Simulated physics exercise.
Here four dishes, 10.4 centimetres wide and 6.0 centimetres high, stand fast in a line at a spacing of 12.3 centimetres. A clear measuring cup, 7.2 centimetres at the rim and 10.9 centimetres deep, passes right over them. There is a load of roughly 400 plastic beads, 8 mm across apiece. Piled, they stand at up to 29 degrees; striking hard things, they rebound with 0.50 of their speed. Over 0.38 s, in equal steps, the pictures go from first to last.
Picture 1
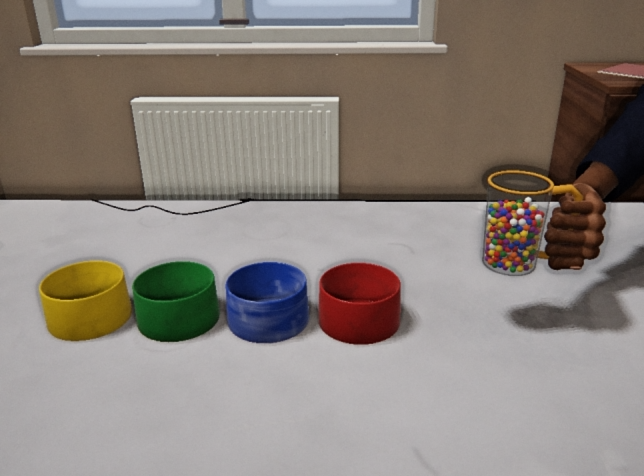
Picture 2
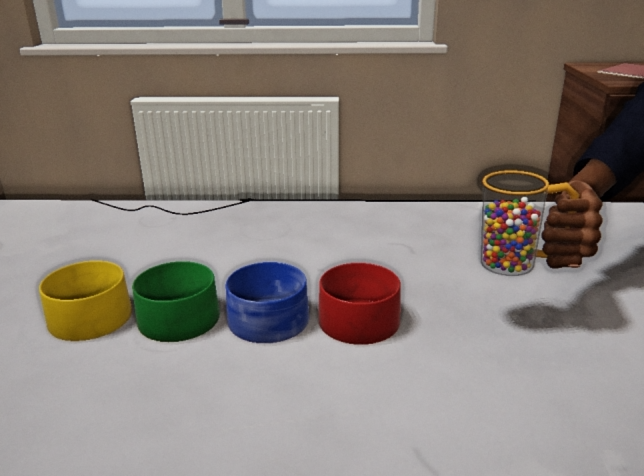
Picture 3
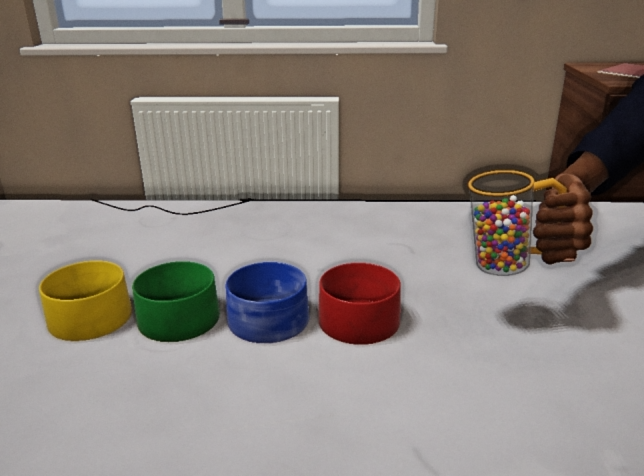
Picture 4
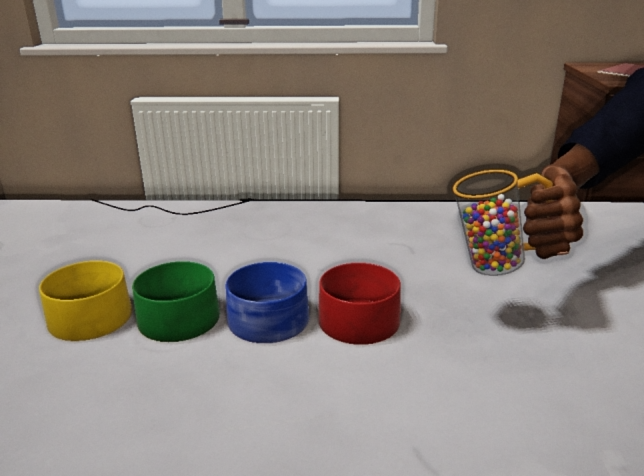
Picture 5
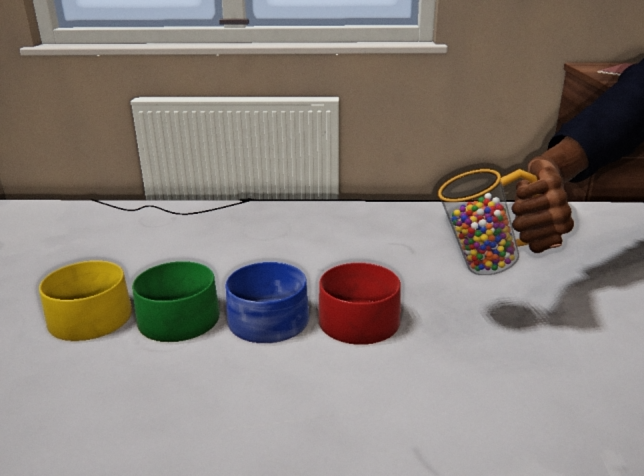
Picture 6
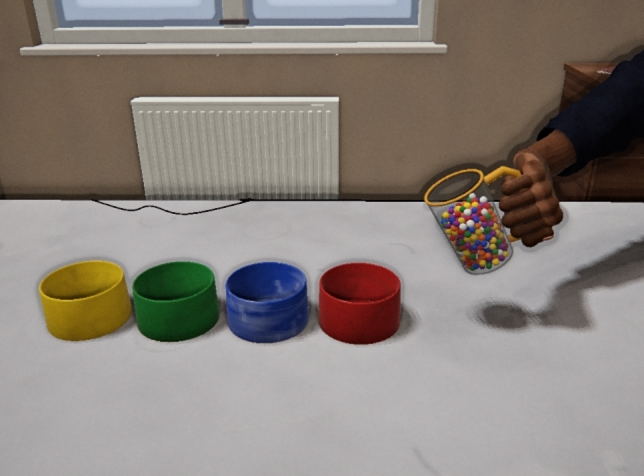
A hand moves a clear cup of colourful beads left while tilting it toward four dishes.
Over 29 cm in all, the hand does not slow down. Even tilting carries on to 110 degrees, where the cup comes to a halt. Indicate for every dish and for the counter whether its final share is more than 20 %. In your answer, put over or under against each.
Red dish - under; blue dish - over; green dish - under; yellow dish - under; counter - under.
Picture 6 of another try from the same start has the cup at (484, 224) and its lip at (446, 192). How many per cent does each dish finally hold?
Final shares - red 0 %, blue 90 %, green 0 %, yellow 0 %.
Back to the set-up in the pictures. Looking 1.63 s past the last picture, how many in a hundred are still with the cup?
Close to 5 per cent of the load, I'd guess.
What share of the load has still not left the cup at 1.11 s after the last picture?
Roughly 60 percent.
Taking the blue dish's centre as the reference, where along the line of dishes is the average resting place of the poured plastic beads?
The load's average lands around 1 cm in the minus-x direction.
Then, 0.67 s after the last picture, tilt 87 degrees; cup holds 100 %.
Then, 1.11 s after the last picture, tilt 110 degrees; cup holds 60 %, blue 40 %.
Then, 1.63 s after the last picture, tilt 110 degrees; cup holds 5 %, blue 85 %.
In the end, red 0 %, blue 85 %, green 0 %, yellow 0 %, counter 15 %.
